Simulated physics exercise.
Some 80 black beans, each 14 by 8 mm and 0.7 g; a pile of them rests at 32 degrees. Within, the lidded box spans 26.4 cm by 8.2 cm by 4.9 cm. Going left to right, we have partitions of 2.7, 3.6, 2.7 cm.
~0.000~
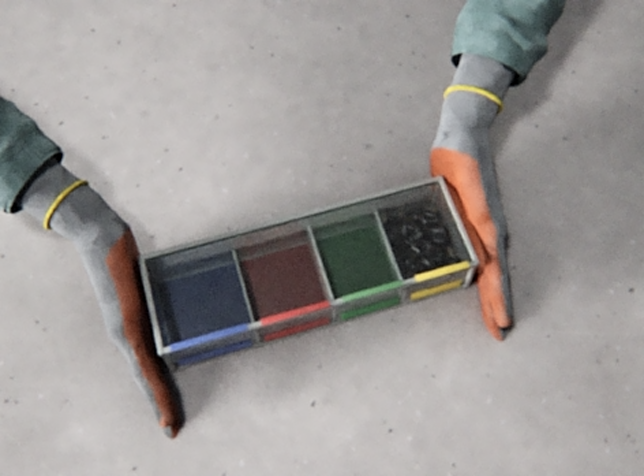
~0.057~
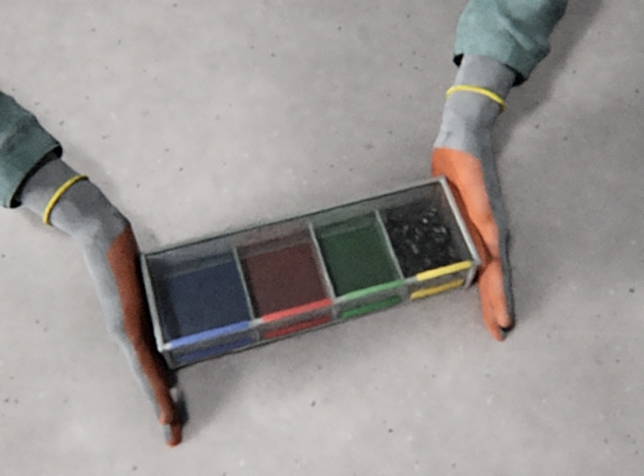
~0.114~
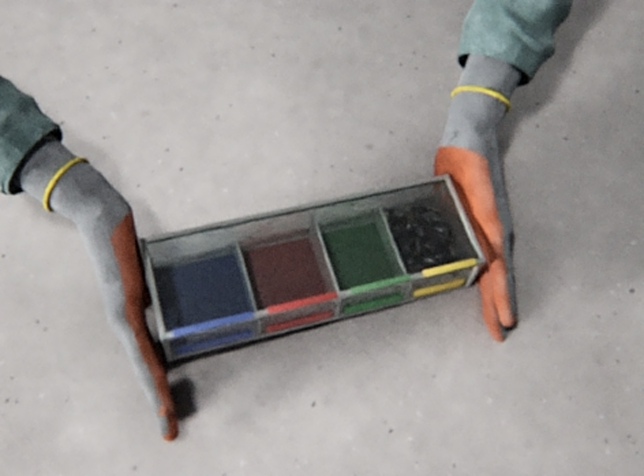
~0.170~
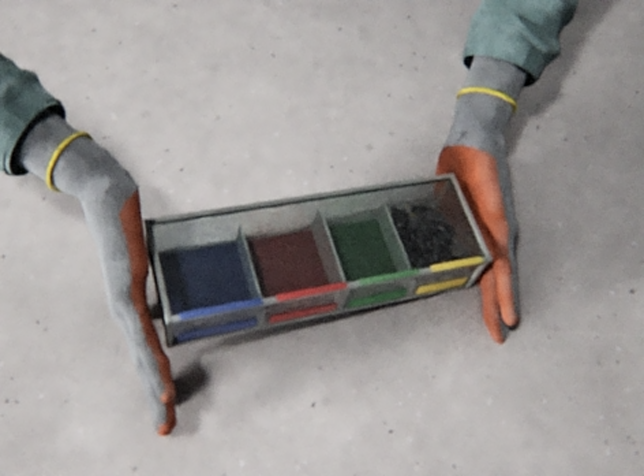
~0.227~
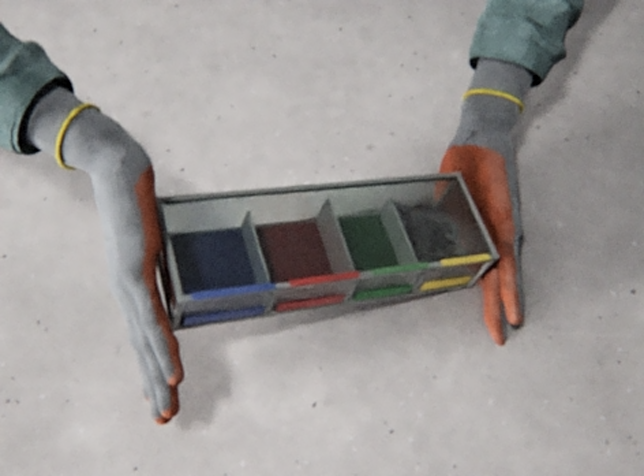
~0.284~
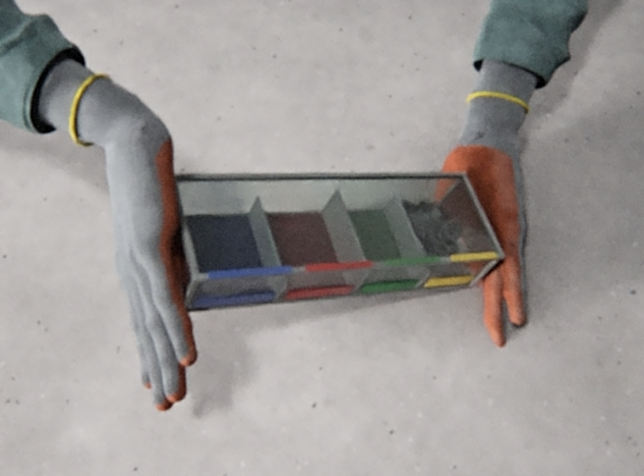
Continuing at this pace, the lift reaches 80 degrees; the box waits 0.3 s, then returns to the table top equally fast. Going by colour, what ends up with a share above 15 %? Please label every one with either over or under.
Labels - red: Under; blue: Under; green: Under; yellow: Over.
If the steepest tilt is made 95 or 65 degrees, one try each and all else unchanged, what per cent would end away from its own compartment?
About 0 and 0 per cent.
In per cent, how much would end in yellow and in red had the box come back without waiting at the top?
Then yellow keeps 100% and red keeps 0%.
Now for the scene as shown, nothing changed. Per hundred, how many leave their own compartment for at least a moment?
Roughly 0 per cent.
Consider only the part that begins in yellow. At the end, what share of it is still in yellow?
That compartment keeps close to 100 per cent of its own pieces.
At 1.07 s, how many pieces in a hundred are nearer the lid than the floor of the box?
About 20 %.
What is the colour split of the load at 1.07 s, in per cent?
You'd find red at 0, blue at 0, green at 0 and yellow at 100 per cent.
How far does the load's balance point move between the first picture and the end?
Measured shift: Some 1.0 cm.
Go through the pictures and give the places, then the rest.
The first frame shows box tilt 0 degrees, front corners at (163, 349) and (473, 262); yellow 100 %.
The second frame shows box tilt 1 degrees, front corners at (164, 346) and (475, 261).
The third frame shows box tilt 6 degrees, front corners at (166, 335) and (480, 260), lowest corner right back.
The fourth frame shows box tilt 12 degrees, front corners at (171, 318) and (486, 258), lowest corner right back.
The fifth frame shows box tilt 18 degrees, front corners at (183, 298) and (493, 256), lowest corner right back.
The sixth frame shows box tilt 24 degrees, front corners at (198, 276) and (499, 255), lowest corner right back; yellow 100 %. Its pace works out near 105 degrees a second.
After 1.07 s, tilt 80 degrees; yellow 100 %.
Then, at 1.60 s, tilt 40 degrees; yellow 100 %.
Then, at 2.18 s, tilt 0 degrees; yellow 100 %.
At rest (2.5 s), red 0 %, blue 0 %, green 0 %, yellow 100 %.
